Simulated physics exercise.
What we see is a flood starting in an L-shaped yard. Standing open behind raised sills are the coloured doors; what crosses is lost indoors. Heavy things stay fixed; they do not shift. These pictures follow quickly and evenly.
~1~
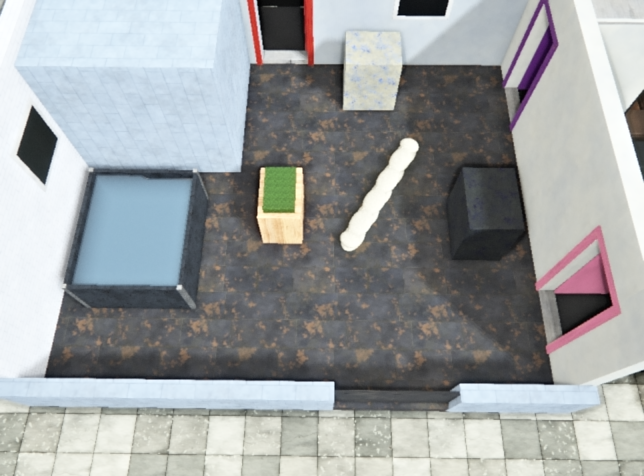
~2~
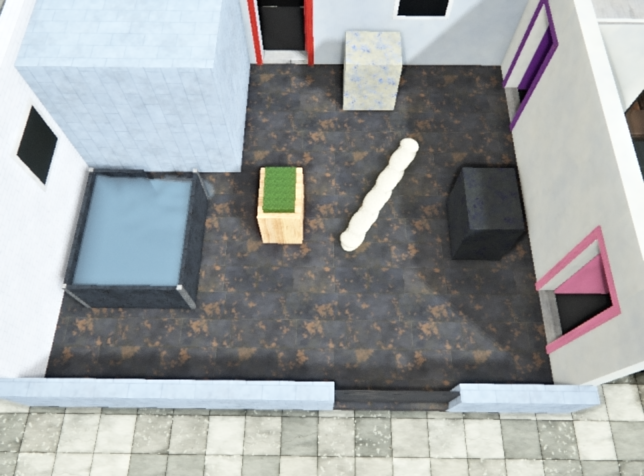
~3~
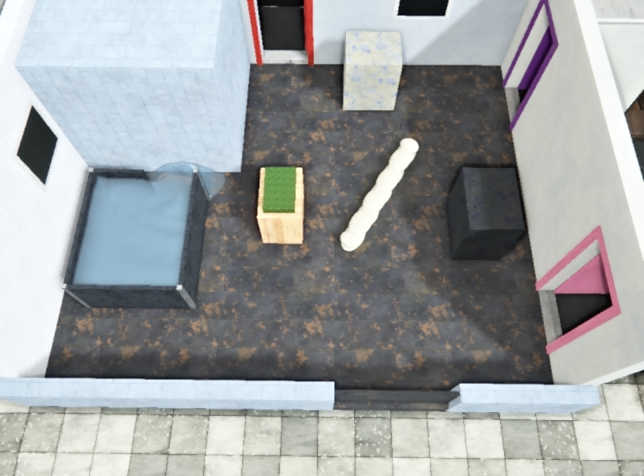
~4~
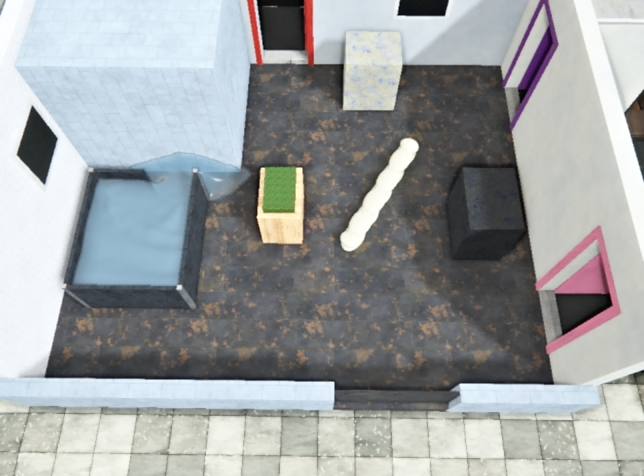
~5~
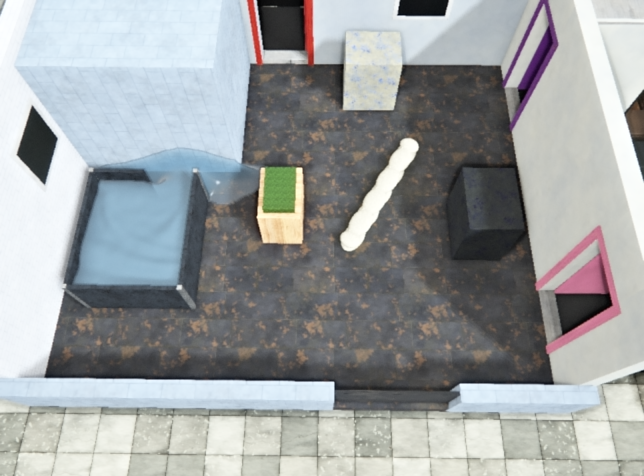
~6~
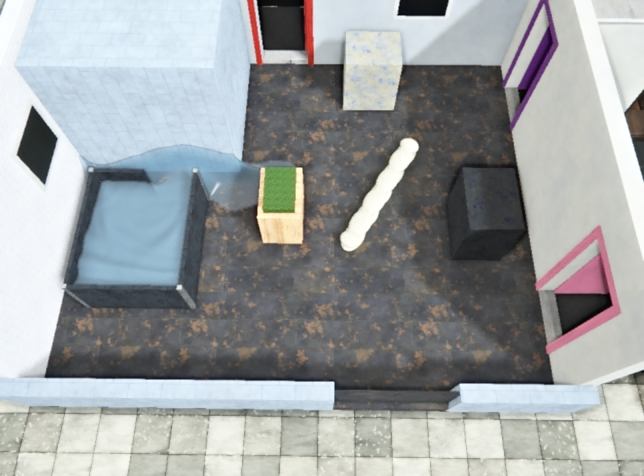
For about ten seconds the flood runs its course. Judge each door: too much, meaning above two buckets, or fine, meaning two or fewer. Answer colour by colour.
Pink door: Too much, red door: Fine, purple door: Too much.
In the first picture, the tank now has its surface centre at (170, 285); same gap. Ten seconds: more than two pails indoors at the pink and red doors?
Pink misses the limit and red tops the limit.
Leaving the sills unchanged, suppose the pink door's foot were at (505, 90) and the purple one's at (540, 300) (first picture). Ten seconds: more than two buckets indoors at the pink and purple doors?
I reckon the pink door admits more while the purple door admits more.
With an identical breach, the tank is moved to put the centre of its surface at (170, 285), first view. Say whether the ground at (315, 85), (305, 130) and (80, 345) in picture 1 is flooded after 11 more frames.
Going through the three places: In the spill, in the spill, out of reach.
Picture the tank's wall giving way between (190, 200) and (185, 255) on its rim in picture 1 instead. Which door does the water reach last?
The purple-painted one, I'd guess.
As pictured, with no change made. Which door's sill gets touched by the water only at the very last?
Door: The one in pink.
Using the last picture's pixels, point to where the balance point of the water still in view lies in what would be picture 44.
(239, 244).
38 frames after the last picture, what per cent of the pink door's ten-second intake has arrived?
Something like 0 in a hundred.
A moment on, water covers 15 % of the floor; the pink door not reached, the red door not reached, the purple door not reached.
Next, water covers 35 % of the floor; the pink door not reached, the red door not reached, the purple door not reached.
Then, water covers 45 % of the floor; the pink door not reached, the red door not reached, the purple door wet at the sill, nothing in.
Later, water covers 80 % of the floor; the pink door not reached, the red door wet at the sill, nothing in, the purple door over two buckets in.
In the end, water covers 95 % of the floor; the pink door over two buckets in, the red door wet at the sill, nothing in, the purple door over two buckets in.
